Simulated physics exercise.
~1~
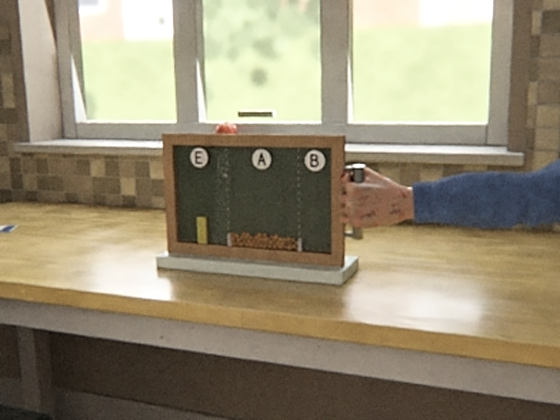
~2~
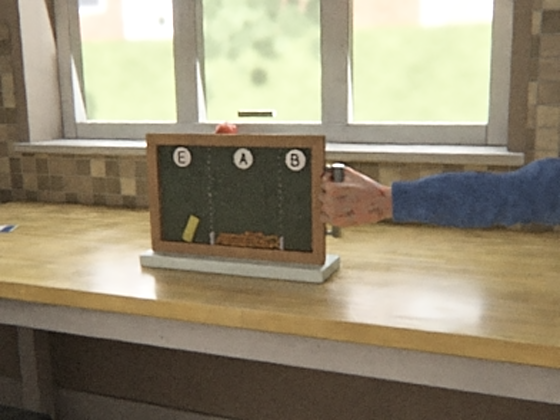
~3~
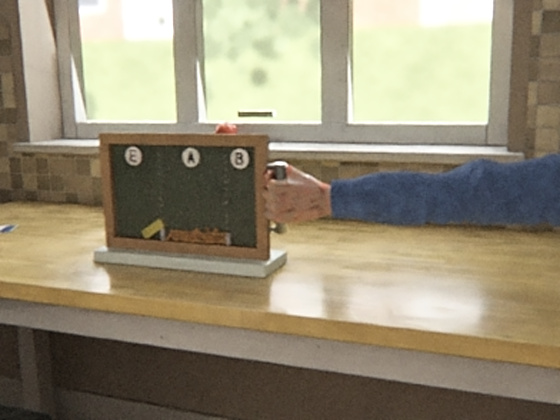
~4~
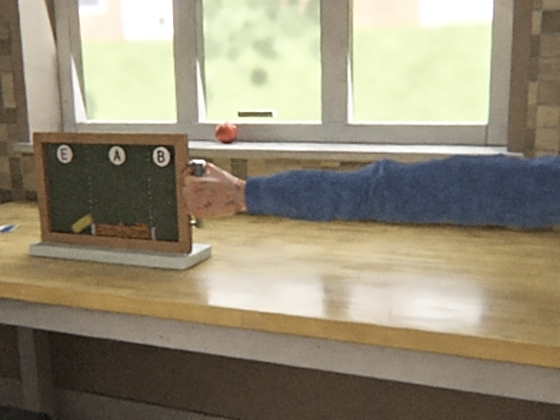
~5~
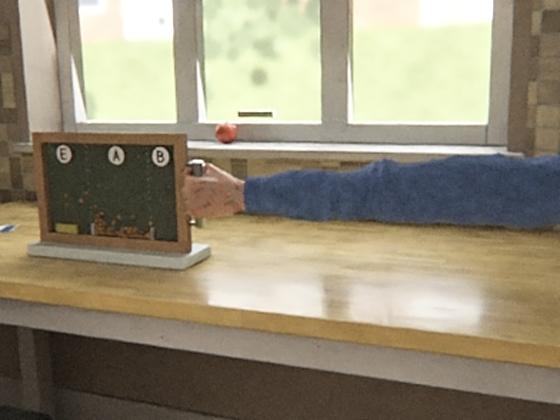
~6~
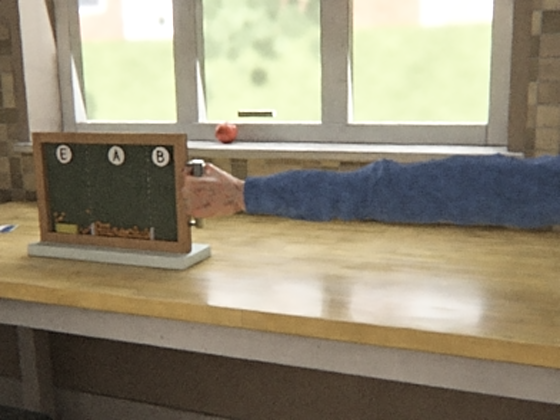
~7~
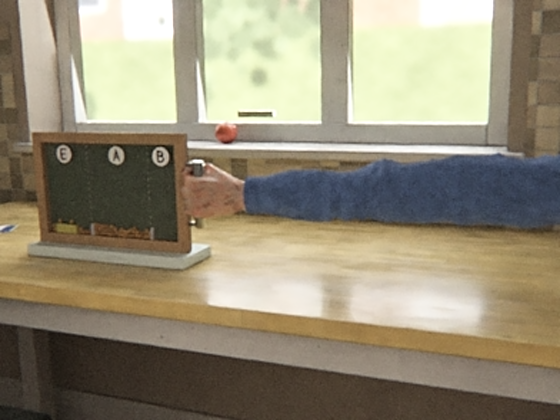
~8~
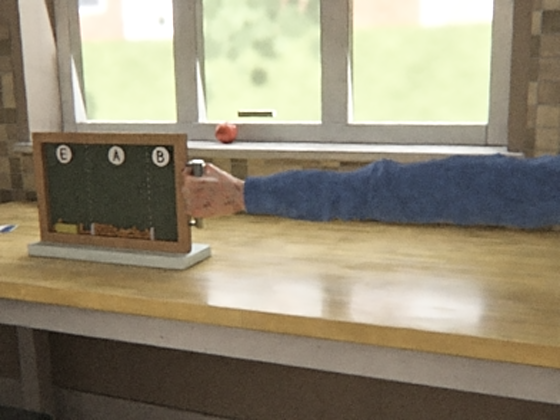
On a wooden counter by a window, a hand slides a framed case left and stops, beads inside scattering, then settling low.
